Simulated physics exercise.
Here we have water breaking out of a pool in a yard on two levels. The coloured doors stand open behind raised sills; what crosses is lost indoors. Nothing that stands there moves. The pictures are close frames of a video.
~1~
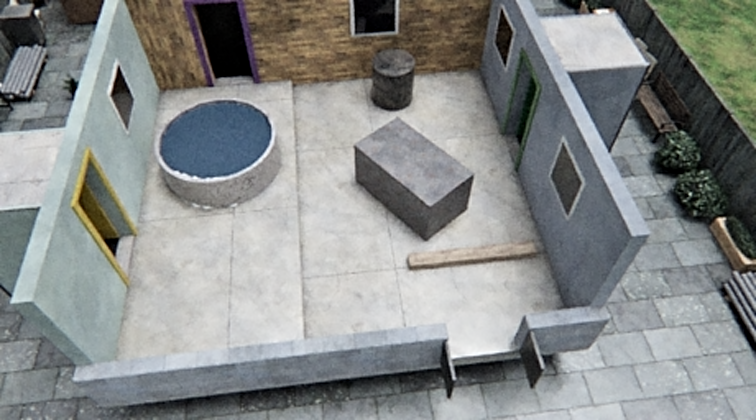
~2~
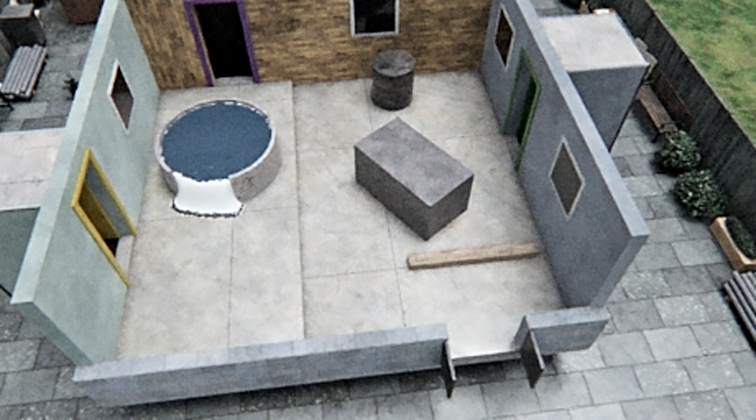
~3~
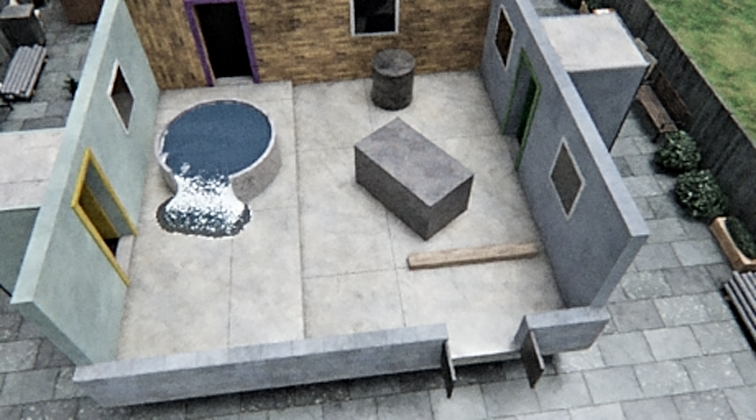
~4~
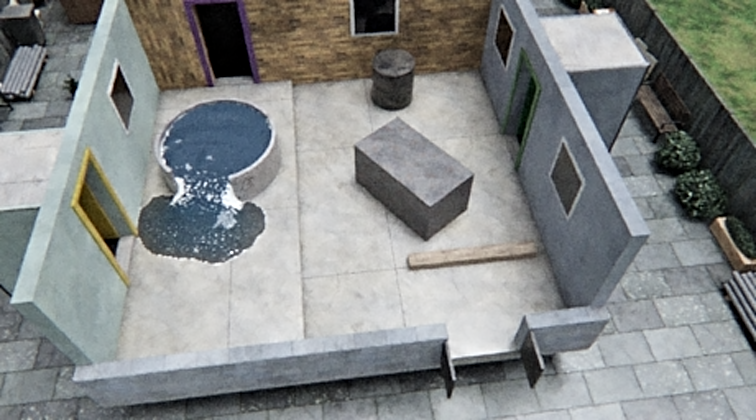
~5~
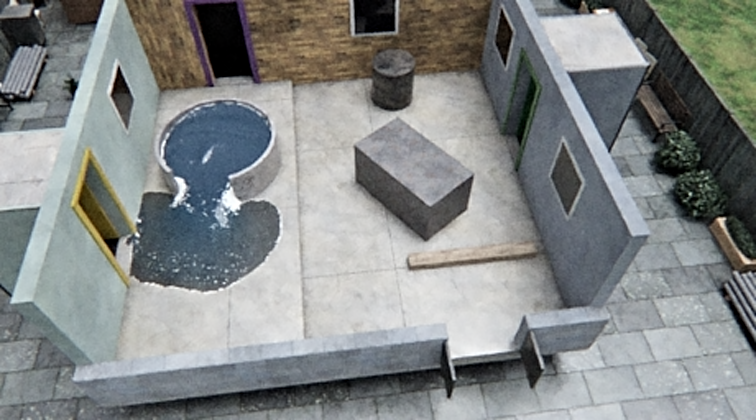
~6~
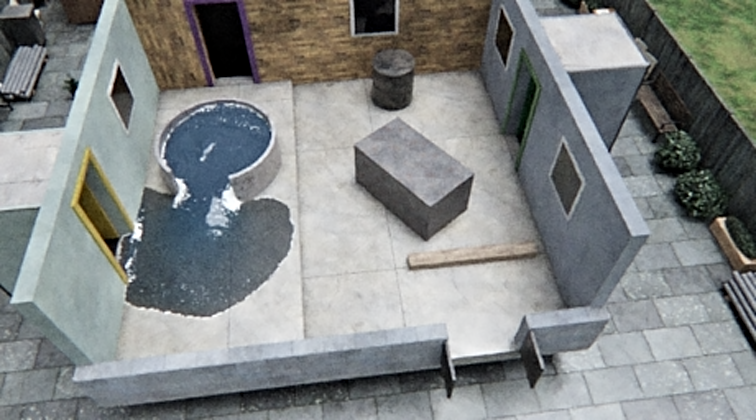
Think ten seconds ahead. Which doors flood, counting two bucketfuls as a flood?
One by one: The purple door stays under that; the green door stays under that; the yellow door takes more than that.
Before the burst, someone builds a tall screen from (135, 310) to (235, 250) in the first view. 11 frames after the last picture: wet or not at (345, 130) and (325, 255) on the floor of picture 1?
One after the other: Dry, awash.
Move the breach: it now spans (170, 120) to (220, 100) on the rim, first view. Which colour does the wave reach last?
The one in green.
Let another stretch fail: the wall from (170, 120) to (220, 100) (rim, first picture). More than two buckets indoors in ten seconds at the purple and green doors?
My reading: The purple door lets more in, the green door lets more in.
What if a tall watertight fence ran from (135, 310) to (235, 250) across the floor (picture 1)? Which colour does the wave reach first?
I say the door marked yellow.
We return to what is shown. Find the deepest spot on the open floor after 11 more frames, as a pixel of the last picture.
I would point to (114, 368).
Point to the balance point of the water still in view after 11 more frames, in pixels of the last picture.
I would point to (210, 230).
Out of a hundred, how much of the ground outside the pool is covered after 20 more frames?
Some 35 per cent.
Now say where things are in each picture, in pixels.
In the first frame, still water in the pool at (217, 140).
In the second frame, water pours out at (204, 196) and has run to (239, 210).
In the third frame, the front is at (235, 232), out from the gap at (204, 198).
In the fourth frame, water pours out at (205, 199) and has run to (223, 258).
In the fifth frame, the front is at (222, 285), out from the gap at (205, 198).
In the sixth frame, the front is at (209, 312), out from the gap at (205, 198).
A moment on, water covers 20 % of the floor; the purple door not reached, the green door not reached, the yellow door under two buckets in.
Next, water covers 25 % of the floor; the purple door not reached, the green door not reached, the yellow door over two buckets in.
Then, water covers 35 % of the floor; the purple door not reached, the green door not reached, the yellow door far over two buckets in.
Later, water covers 50 % of the floor; the purple door not reached, the green door wet at the sill, nothing in, the yellow door far over two buckets in.
In the end, water covers 75 % of the floor; the purple door not reached, the green door wet at the sill, nothing in, the yellow door far over two buckets in.
